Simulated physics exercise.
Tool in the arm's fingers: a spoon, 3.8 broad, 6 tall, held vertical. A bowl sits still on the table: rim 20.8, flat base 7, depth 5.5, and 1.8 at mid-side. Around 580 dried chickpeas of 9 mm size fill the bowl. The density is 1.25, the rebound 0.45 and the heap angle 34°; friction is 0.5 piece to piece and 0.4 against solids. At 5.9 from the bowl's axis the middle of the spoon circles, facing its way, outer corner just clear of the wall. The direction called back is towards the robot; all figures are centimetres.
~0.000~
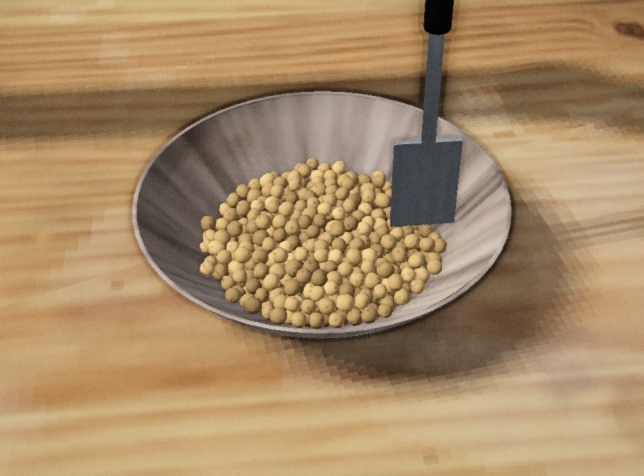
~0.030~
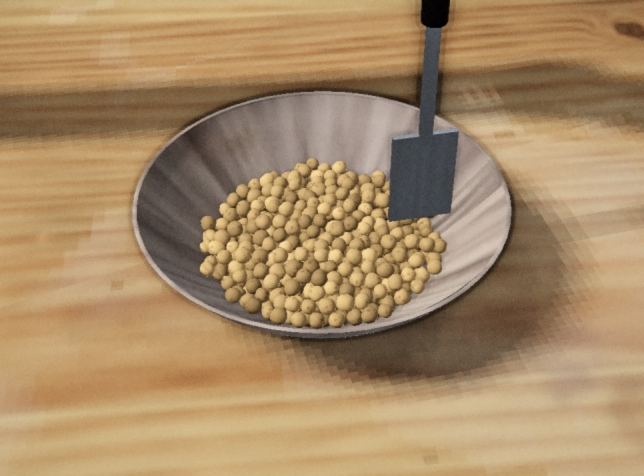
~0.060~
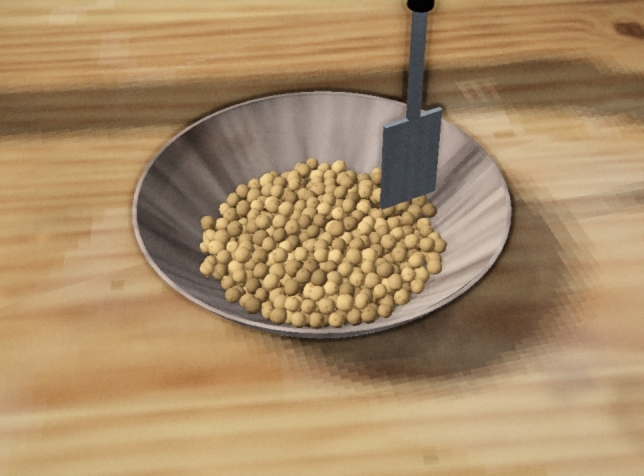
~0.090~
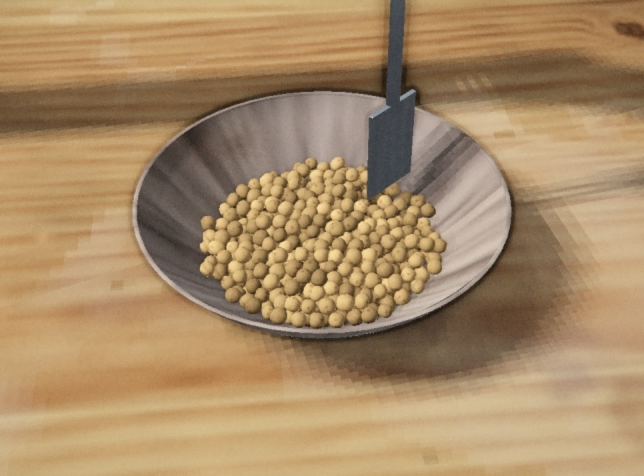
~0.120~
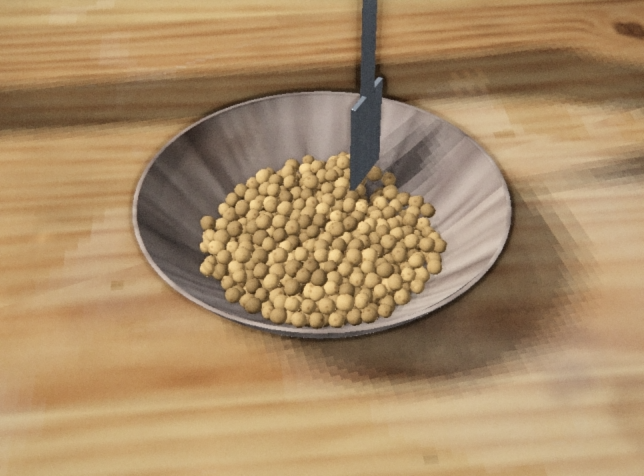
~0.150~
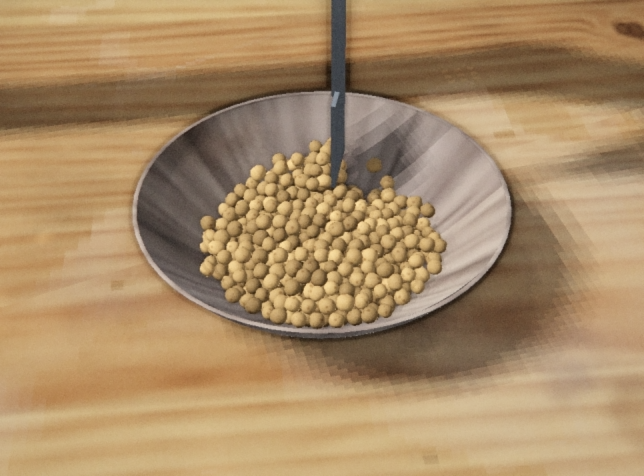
Dark flat-bladed tool sweeping leftward around the back of a grey bowl of chickpeas, turning edge-on and nudging a few aside.
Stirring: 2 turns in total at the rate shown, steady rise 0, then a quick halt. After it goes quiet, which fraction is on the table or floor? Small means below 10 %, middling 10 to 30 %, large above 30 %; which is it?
Verdict: Small.
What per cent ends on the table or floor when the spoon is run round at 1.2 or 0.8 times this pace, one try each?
It would be about 10 and 0 percent respectively.
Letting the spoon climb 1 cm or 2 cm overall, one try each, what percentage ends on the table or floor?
0 and 0 %.
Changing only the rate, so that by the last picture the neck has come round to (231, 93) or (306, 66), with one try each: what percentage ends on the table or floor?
It comes to roughly 25 per cent and then 10 per cent.
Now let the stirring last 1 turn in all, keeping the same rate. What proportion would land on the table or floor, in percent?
Roughly 5 per cent.
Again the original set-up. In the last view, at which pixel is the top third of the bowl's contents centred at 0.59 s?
Around pixel (353, 247).
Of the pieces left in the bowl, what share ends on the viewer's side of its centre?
I'd say around 45 per cent.
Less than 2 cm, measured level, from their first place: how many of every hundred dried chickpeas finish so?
That comes to some 65 per cent.
After 0.59 s, 328° round, highest piece 6 above the table; 562 in the bowl, 9 on the table or floor, 5 in flight or on the tool.
After 1.03 s, 222° round, highest piece 6 above the table; 557 in the bowl, 19 on the table or floor.
After 1.45 s, 0° round, highest piece 5 above the table; 552 in the bowl, 24 on the table or floor.
After 2.15 s, 0° round, highest piece 4 above the table; 552 in the bowl, 24 on the table or floor.
In the end, 552 in the bowl, 24 on the table or floor. That is 4 % on the table or floor.
